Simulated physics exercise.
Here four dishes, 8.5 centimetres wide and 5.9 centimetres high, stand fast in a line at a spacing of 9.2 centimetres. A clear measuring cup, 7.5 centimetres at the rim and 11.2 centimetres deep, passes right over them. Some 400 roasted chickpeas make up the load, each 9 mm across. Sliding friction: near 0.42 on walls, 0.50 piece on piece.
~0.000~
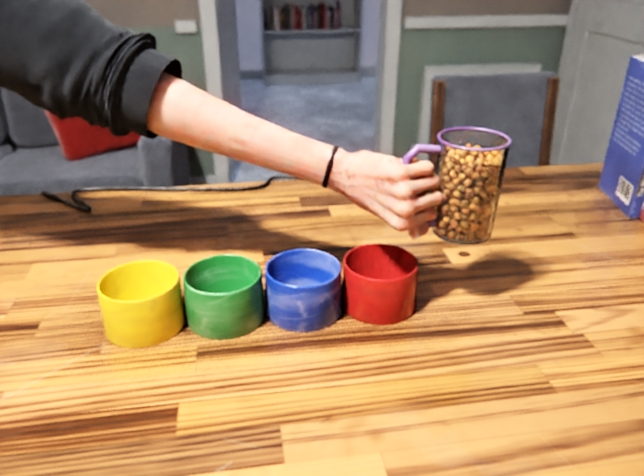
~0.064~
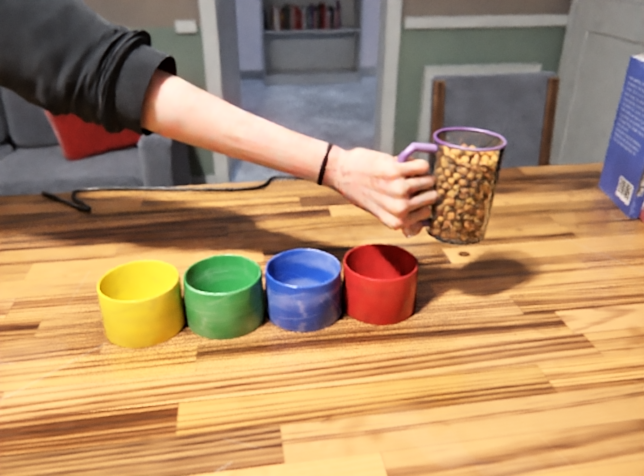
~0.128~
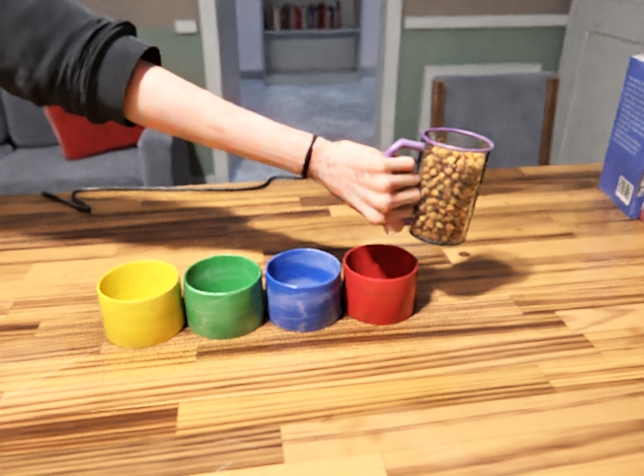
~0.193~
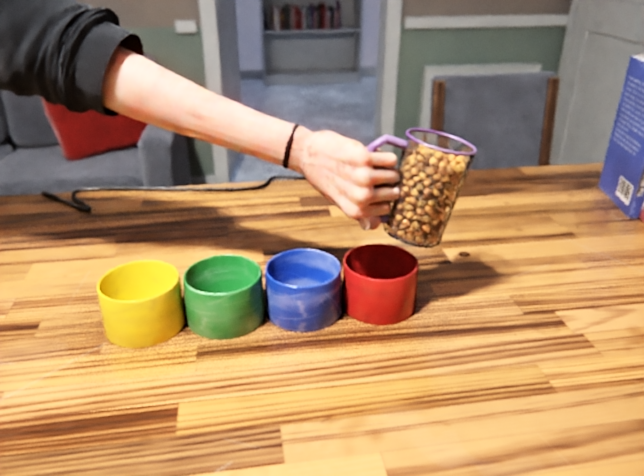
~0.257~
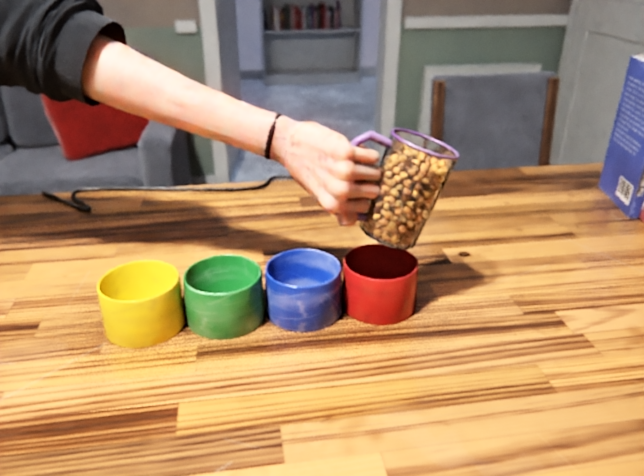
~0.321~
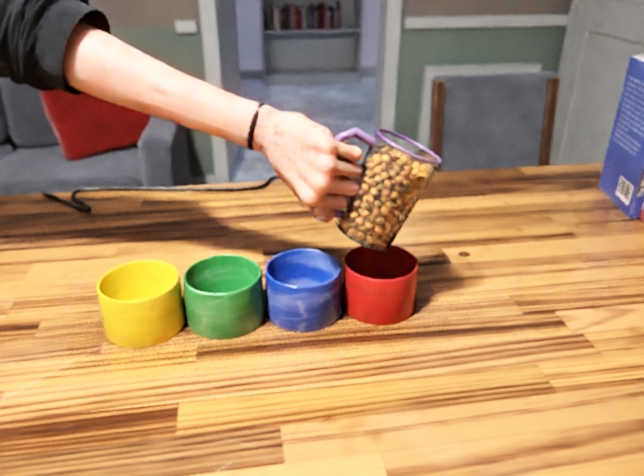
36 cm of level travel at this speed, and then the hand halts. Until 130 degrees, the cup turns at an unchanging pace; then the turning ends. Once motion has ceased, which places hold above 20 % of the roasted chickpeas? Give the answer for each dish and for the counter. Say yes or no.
Red dish: No, blue dish: No, green dish: Yes, yellow dish: No, counter: No.
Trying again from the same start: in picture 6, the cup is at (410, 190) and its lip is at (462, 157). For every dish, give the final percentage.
Dish by dish: Red 0 percent, blue 10 percent, green 80 percent, yellow 0 percent.
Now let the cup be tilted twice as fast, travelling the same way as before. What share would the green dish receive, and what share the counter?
Green 50; counter 10.
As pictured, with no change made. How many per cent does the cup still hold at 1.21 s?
It works out to about 95 per cent of the load.
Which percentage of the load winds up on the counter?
I'd reckon around 10 per cent.
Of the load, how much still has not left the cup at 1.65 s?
It comes out close to 5 per cent.
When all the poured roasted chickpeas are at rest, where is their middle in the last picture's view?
About (221, 292).
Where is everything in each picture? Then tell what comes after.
Cup at (467, 187), tilt 0 degrees, lip at (506, 137), moved 0.0 cm; middle of the pieces at (471, 189); red dish at (381, 261); blue dish at (303, 267); green dish at (223, 274); yellow dish at (139, 280), in the first frame.
Cup at (462, 187), tilt 2 degrees, lip at (502, 138), moved 0.6 cm; middle of the pieces at (466, 189), in the second frame.
Cup at (446, 188), tilt 6 degrees, lip at (489, 142), moved 2.5 cm; middle of the pieces at (450, 191), in the third frame.
Cup at (426, 189), tilt 12 degrees, lip at (473, 147), moved 4.9 cm; middle of the pieces at (429, 192), in the fourth frame.
Cup at (406, 190), tilt 18 degrees, lip at (455, 153), moved 7.2 cm; middle of the pieces at (408, 194), in the fifth frame.
Cup at (385, 191), tilt 25 degrees, lip at (438, 158), moved 9.6 cm; middle of the pieces at (387, 195); red dish at (381, 261); blue dish at (303, 267); green dish at (223, 274); yellow dish at (139, 280). The cup turns about 95 degrees a second and travels 37 cm a second, in the sixth frame.
After 0.85 s, tilt 74 degrees; cup holds 100 %.
After 1.21 s, tilt 108 degrees; cup holds 95 %, green 5 %.
Then, at 1.65 s, tilt 130 degrees; cup holds 5 %, green 90 %.
At rest (2.3 s), red 0 %, blue 0 %, green 90 %, yellow 0 %, counter 10 %.
